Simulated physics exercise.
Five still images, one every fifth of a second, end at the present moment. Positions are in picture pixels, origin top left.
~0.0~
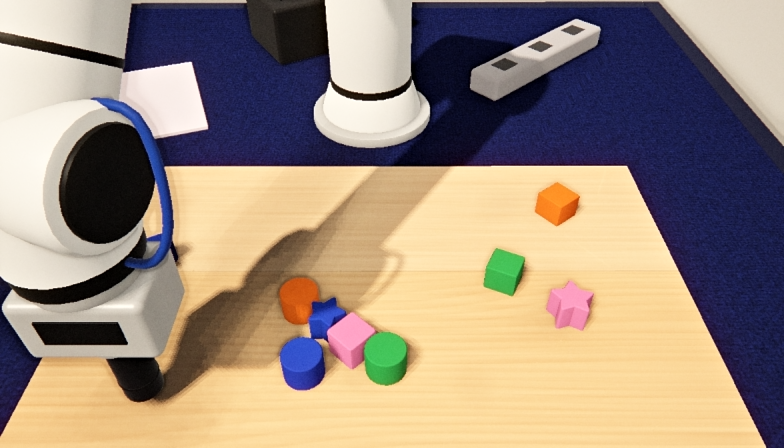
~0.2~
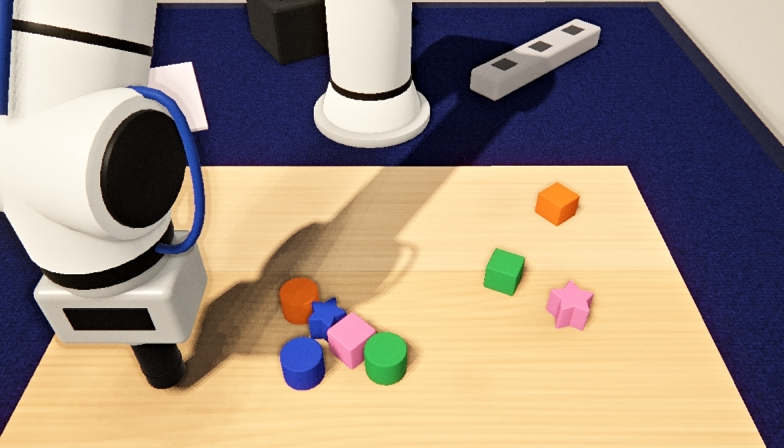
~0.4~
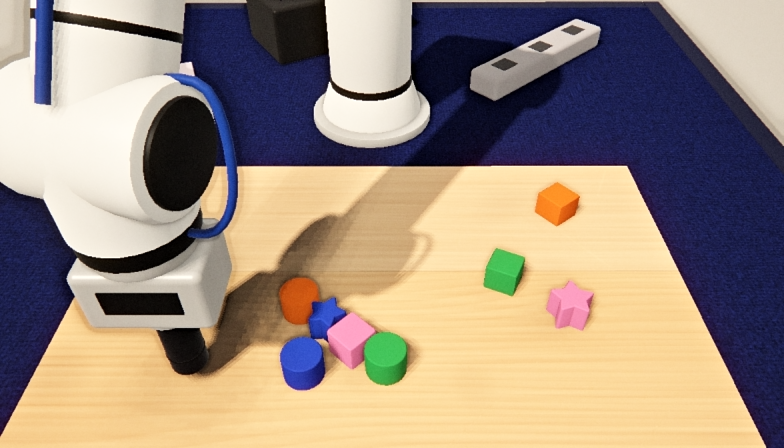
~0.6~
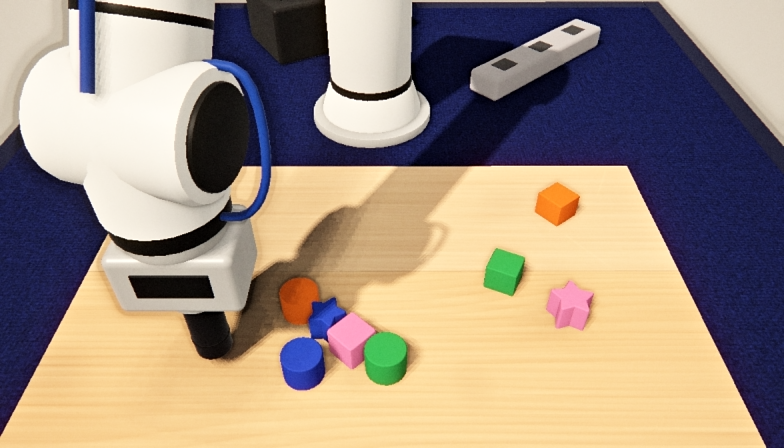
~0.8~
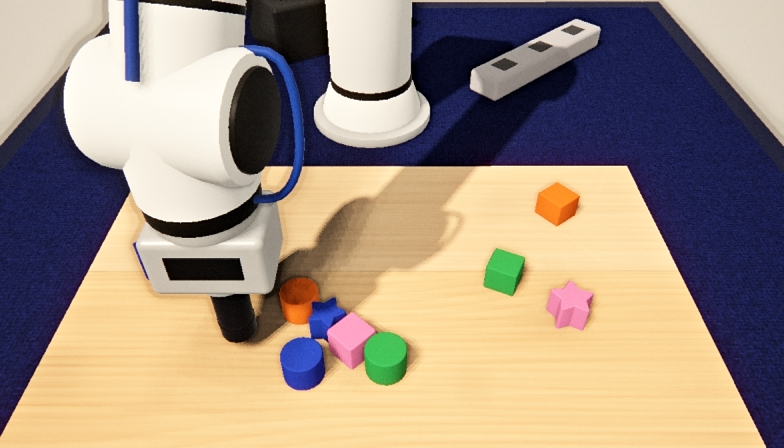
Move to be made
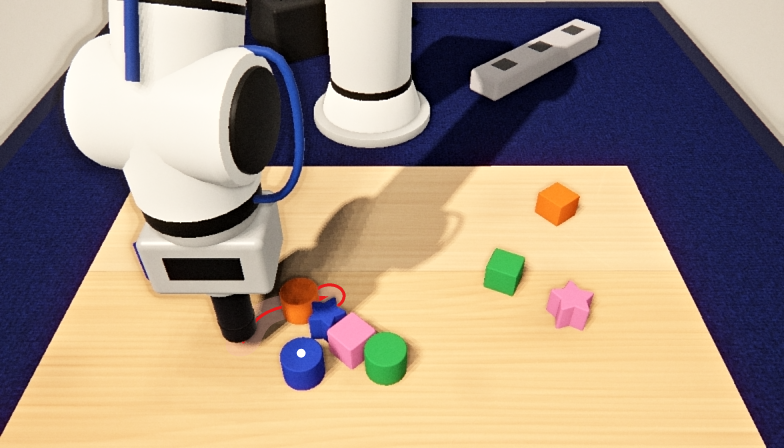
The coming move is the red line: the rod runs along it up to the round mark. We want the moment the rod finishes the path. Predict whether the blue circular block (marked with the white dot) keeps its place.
Left in place.
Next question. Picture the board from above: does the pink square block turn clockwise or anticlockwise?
That block twists clockwise.
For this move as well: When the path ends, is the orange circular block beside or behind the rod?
No, that is not how it ends up.
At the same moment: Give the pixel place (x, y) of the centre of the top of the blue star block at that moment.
The point I'd pick in the picture is (357, 303).
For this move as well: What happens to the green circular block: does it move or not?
Here's my answer: The green circular block gets displaced.
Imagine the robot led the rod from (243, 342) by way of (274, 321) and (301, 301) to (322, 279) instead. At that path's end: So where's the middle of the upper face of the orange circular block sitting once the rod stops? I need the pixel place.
Near (352, 266).
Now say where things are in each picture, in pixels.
In the first picture, lower end of the rod at (145, 387), tops of blocks, orange circular block at (299, 291), blue circular block at (301, 353), blue star block at (326, 310), pink square block at (351, 330), green circular block at (386, 348).
In the second picture, rod at (167, 375), blocks as before.
In the third picture, rod at (191, 361), blocks as before.
In the fourth picture, rod at (215, 346), blocks as before.
In the fifth picture, rod at (240, 330), orange circular block at (299, 291), blue circular block at (301, 353), blue star block at (326, 310), pink square block at (351, 330), green circular block at (386, 348).
The drawn path runs from (243, 342) by way of (262, 316) and (294, 304) to (328, 297); the dot is on the blue circular block.
What follows on the original path. One third of the way, rod at (260, 303); nothing pushed yet.
Two thirds of the way, rod at (293, 292); orange circular block at (328, 283); blue star block at (345, 308), turned 25° clockwise; pink square block at (358, 333), turned 20° clockwise; green circular block at (392, 355).
At the end, rod at (327, 285); orange circular block at (361, 275); blue circular block not moved; blue star block at (357, 303), turned 70° clockwise; pink square block at (360, 334), turned 25° clockwise; green circular block at (393, 357).
